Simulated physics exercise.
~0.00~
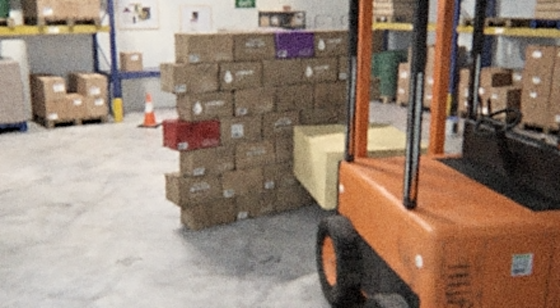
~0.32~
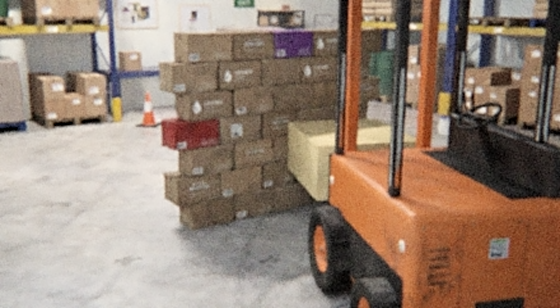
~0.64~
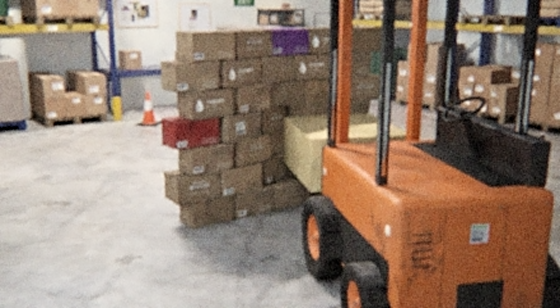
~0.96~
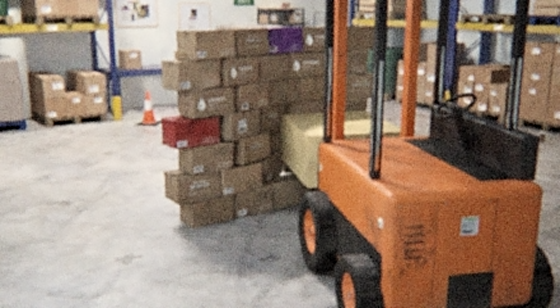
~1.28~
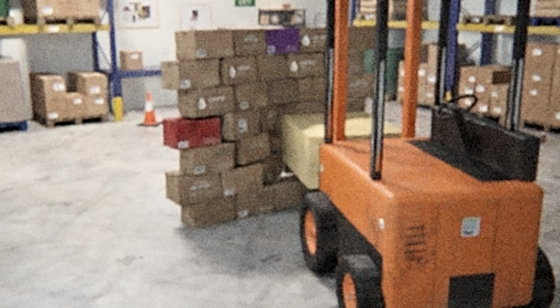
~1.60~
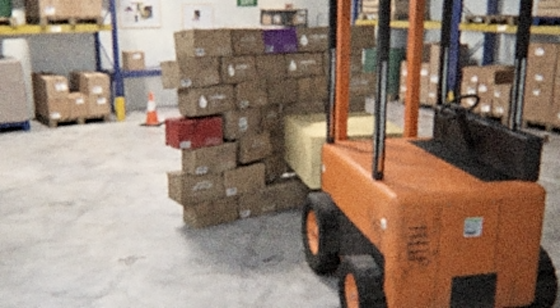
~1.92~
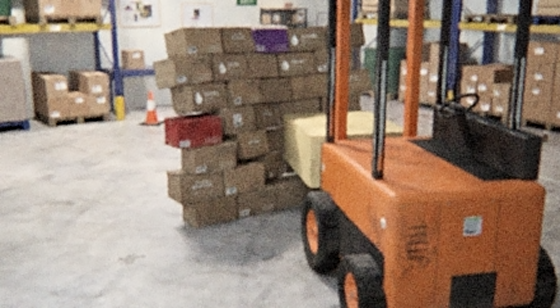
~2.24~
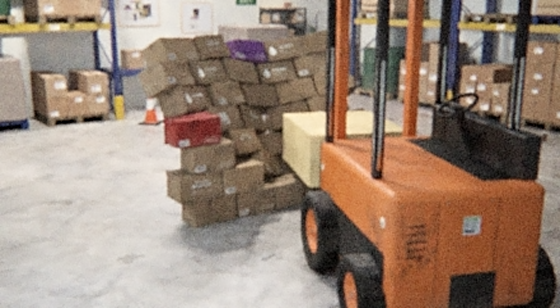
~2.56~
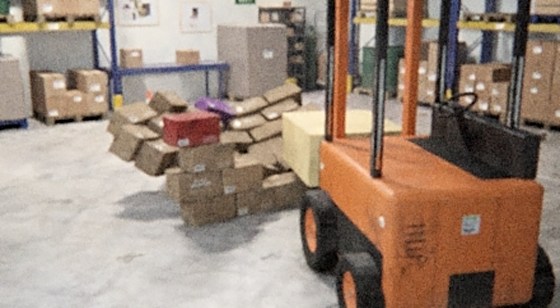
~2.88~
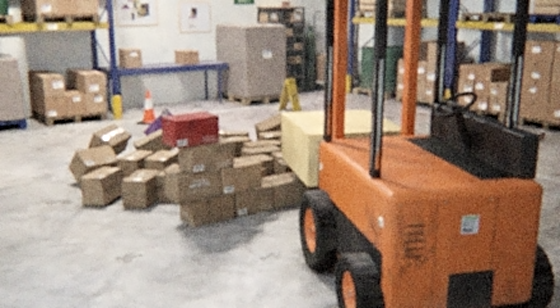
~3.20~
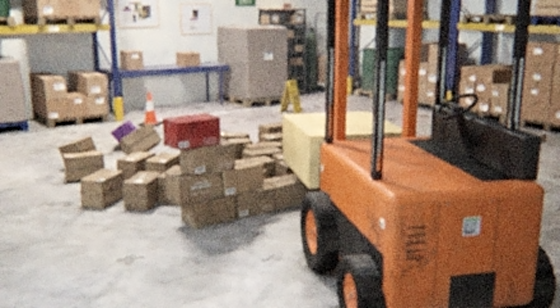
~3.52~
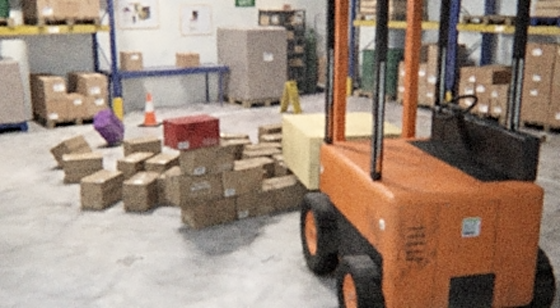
In a warehouse with loaded racks along the back, a slightly swaying view looks across a pale concrete floor at a tall wall of brown cartons, with one red carton at its left edge and a purple one near the top. An orange forklift on the right pushes a pale yellow load into the wall's right side, then stops. The upper rows lean left, slump and tumble, spilling cartons across the floor. The purple carton falls with them and ends at the far left of the heap, while the red one stays atop the low stack still standing.
